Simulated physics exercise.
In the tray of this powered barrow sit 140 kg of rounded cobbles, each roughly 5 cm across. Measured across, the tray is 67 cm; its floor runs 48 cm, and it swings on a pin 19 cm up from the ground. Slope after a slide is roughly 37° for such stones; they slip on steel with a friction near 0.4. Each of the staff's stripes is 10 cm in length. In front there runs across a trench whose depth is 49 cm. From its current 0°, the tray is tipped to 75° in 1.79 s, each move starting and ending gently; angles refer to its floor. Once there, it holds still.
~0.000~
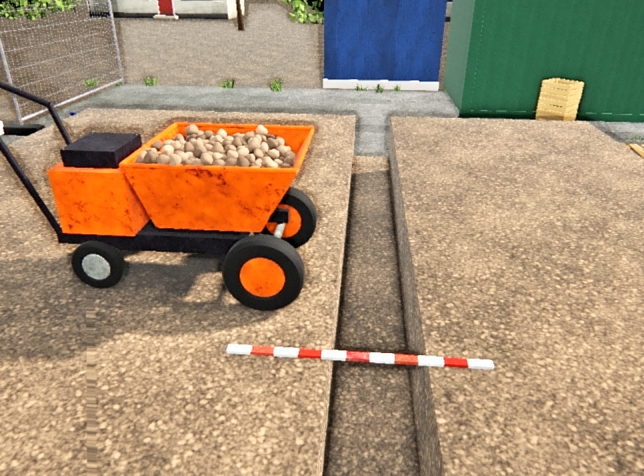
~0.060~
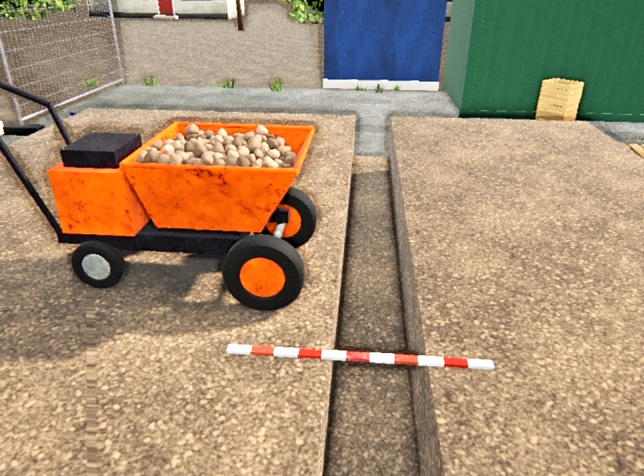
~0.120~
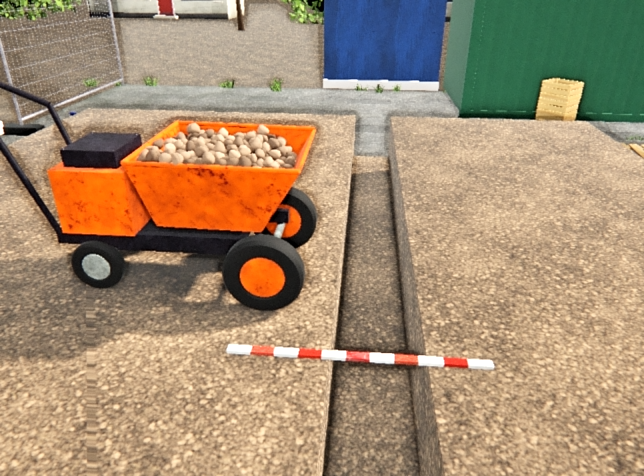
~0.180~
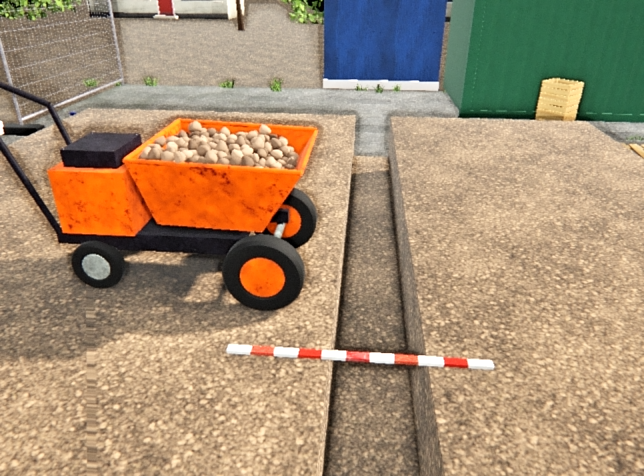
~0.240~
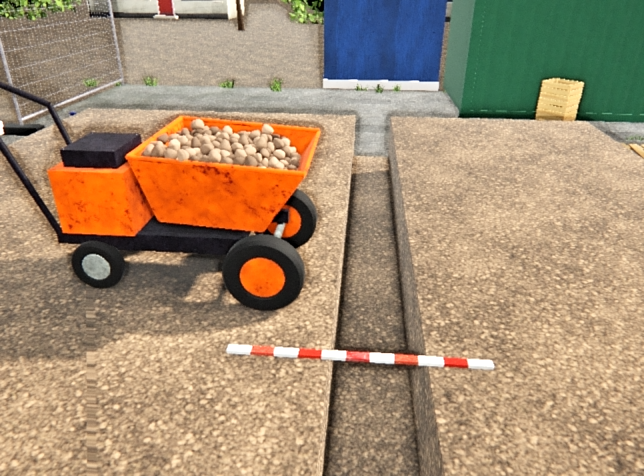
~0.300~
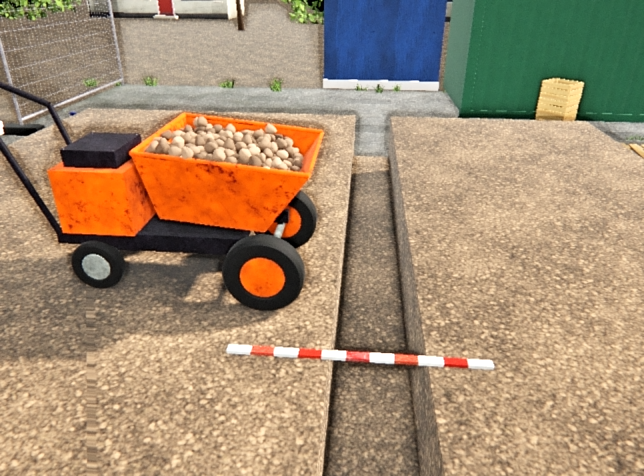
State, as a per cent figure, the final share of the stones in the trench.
The final share is about 73 per cent.
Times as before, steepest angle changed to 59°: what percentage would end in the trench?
Expect roughly 35 per cent.
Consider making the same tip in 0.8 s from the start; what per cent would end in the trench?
Trench share: Approx. 60%.
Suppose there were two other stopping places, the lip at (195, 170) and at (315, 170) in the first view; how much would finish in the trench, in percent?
First spot about 65, second spot about 55 per cent.
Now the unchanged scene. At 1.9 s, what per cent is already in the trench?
Around 30 per cent of it.
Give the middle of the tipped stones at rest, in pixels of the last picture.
Resting centre: About (393, 338).
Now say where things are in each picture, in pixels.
In the first frame, lip at (297, 172), floor tilted 0°, highest stones at (217, 139).
In the second frame, lip at (297, 172), floor tilted 0°, highest stones at (218, 139); the stones move at 0.1 m/s on average.
In the third frame, the tray is at 1°, its lip at (299, 172); the top of the load is at (219, 138); the stones move at 0.1 m/s on average.
In the fourth frame, the tray is at 2°, its lip at (301, 173); the top of the load is at (210, 139); the stones move at 0.2 m/s on average.
In the fifth frame, the tray is at 4°, its lip at (305, 175); the top of the load is at (204, 136); the stones move at 0.2 m/s on average.
In the sixth frame, the tray is at 6°, its lip at (309, 176); the top of the load is at (201, 131); the stones move at 0.3 m/s on average.
After 1.3 s the floor is at 63°; 96 % in the tray, 4 % in the trench; the foremost stones are at (412, 266).
After 1.9 s the floor is at 75°; 48 % in the tray, 31 % in the trench, 21 % past the trench; the foremost stones are at (515, 287).
After 2.2 s the floor is at 75°; 26 % in the tray, 46 % in the trench, 28 % past the trench; the foremost stones are at (554, 274).
After 4.2 s the floor is at 75°; 0 % in the tray, 73 % in the trench, 27 % past the trench; the foremost stones are at (569, 274).
